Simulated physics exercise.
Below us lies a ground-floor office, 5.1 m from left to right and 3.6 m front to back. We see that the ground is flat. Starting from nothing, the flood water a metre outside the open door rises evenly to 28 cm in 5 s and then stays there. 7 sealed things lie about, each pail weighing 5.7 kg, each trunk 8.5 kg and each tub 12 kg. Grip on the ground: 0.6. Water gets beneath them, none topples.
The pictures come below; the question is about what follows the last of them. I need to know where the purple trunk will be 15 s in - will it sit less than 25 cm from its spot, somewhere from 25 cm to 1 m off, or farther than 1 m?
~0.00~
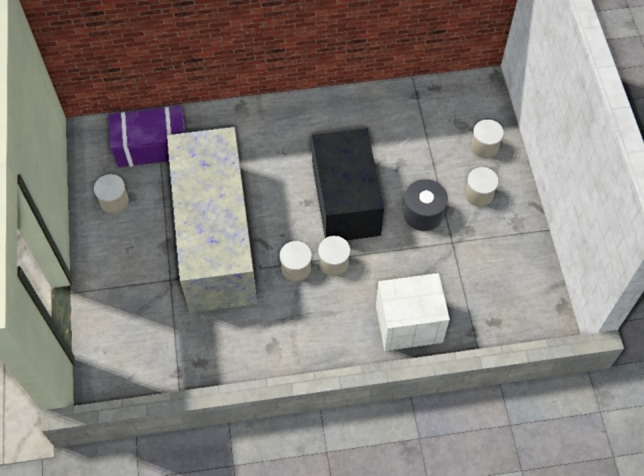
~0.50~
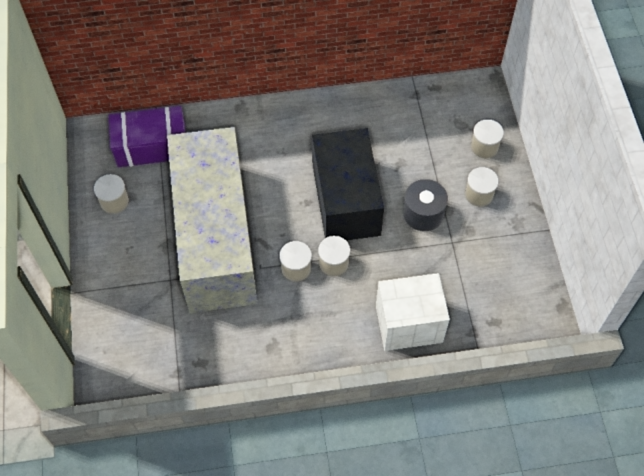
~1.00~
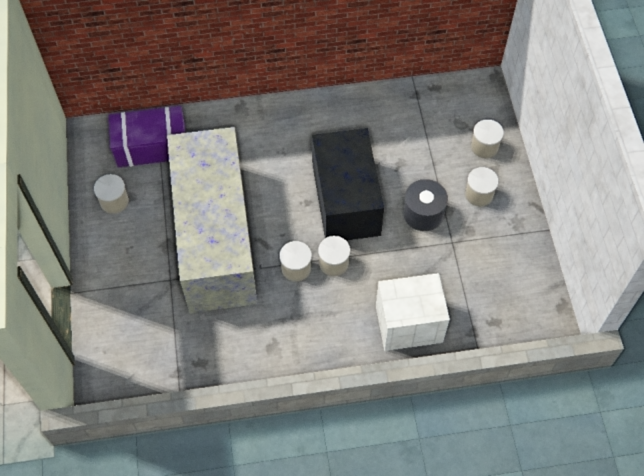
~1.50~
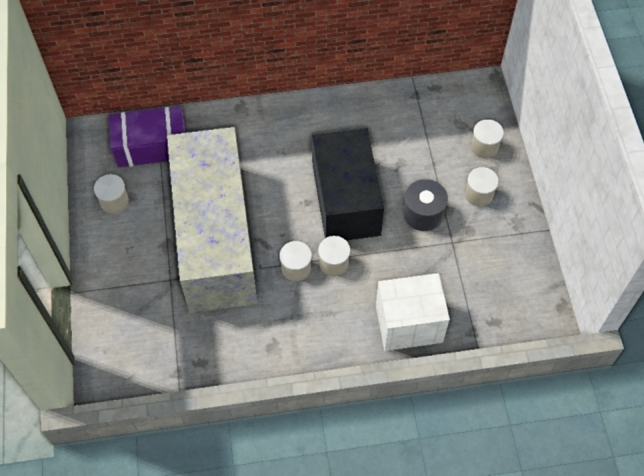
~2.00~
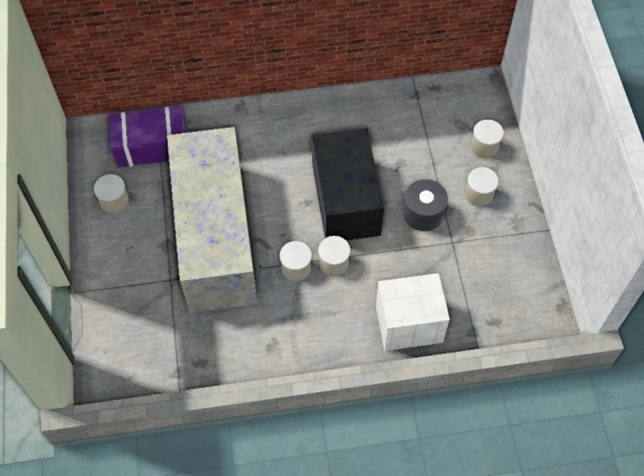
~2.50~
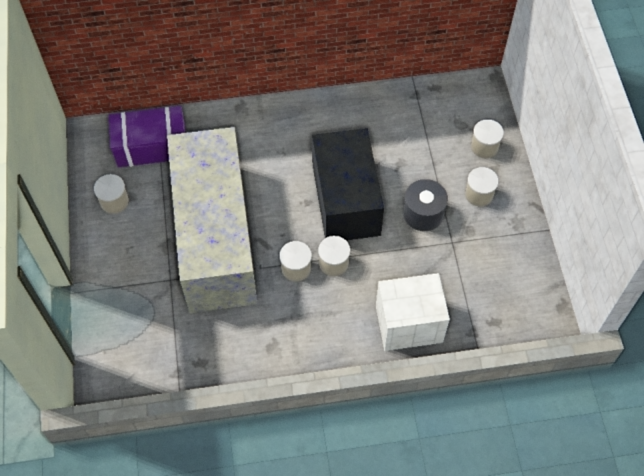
It ends a long distance off.
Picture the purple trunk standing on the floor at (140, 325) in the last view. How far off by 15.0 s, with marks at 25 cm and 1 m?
Looks like it is swept a long way.
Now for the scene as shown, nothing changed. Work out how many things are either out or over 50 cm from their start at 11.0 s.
At that time I count 3.
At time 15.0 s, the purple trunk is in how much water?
Depth approx. 13 cm.
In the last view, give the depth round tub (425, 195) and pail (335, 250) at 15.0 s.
Roughly 11 and 8 cm.
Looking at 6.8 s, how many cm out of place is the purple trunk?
Shift: About 30 cm.
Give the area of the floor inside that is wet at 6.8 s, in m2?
My estimate is roughly 9.5 m2.
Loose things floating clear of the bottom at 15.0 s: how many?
Then: 7.
After 3.5 s the purple trunk is near (146, 127), 0.0 m from its start, aground; 0 afloat.
After 6.8 s the purple trunk is near (144, 101), 0.3 m from its start, afloat; 1 afloat.
After 11.0 s the purple trunk is near (309, 110), 1.8 m from its start, afloat; 2 afloat.
After 15.0 s the purple trunk is near (389, 89), 2.7 m from its start, afloat; 7 afloat.
